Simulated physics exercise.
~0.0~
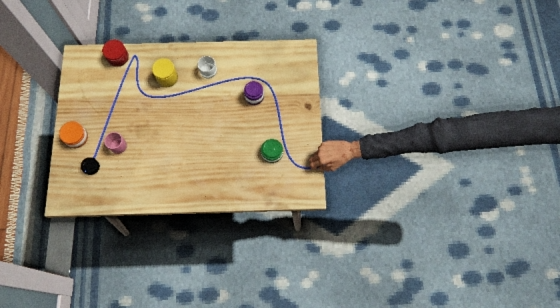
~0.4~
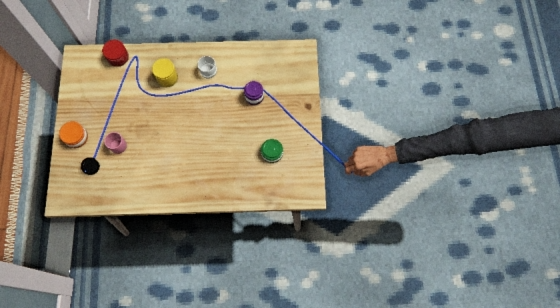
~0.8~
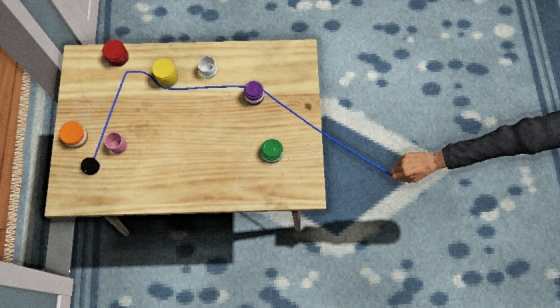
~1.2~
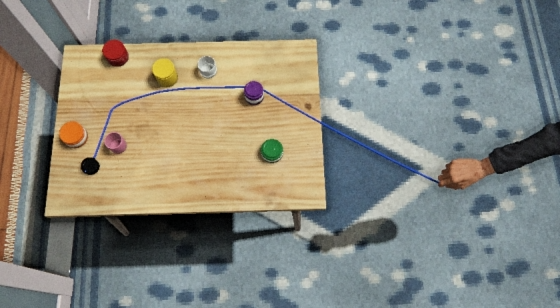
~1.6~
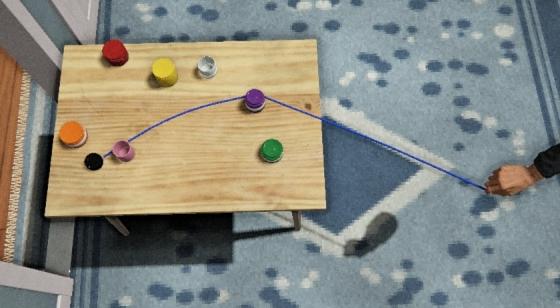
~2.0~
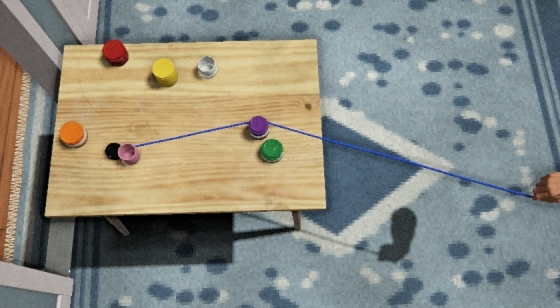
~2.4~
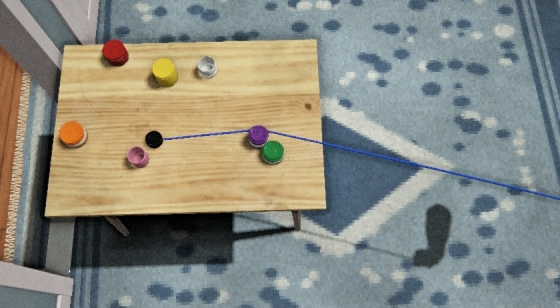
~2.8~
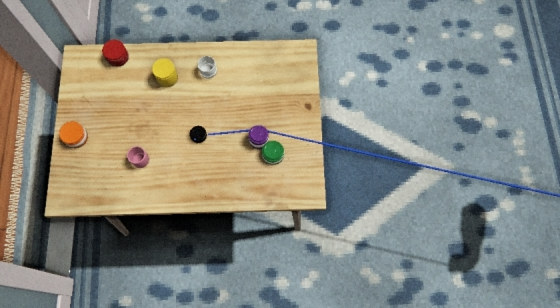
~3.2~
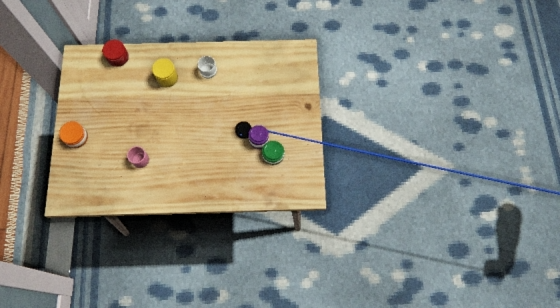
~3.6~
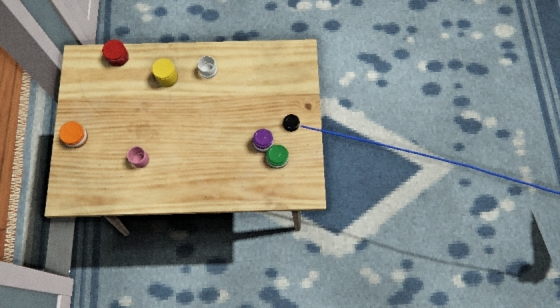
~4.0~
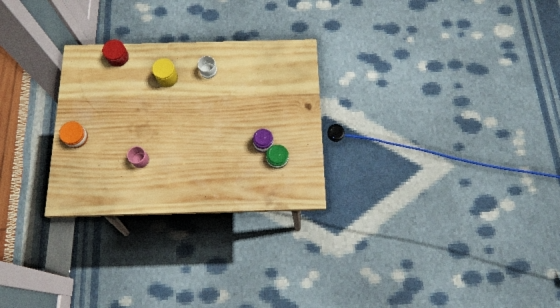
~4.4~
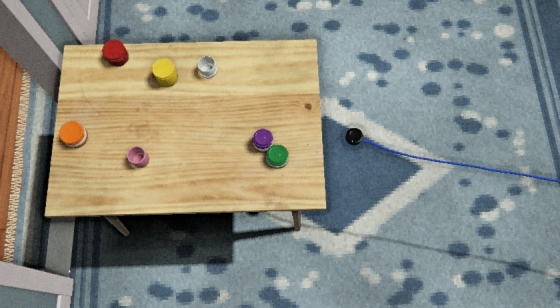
A black charging pad on a loose blue lead sits at the left of a pale wooden side table, seen from above over a patterned blue rug. Red, yellow and white containers stand along the back, orange and pink ones at left, purple and green at right. A hand pulls the lead rightward, tightening it around the purple jar, which slides toward the green one. The pad nudges the pink mug rightward, then crosses the table and brushes past the purple jar as the green jar shifts slightly. Finally the pad leaves the right edge, and all seven containers remain on the table.
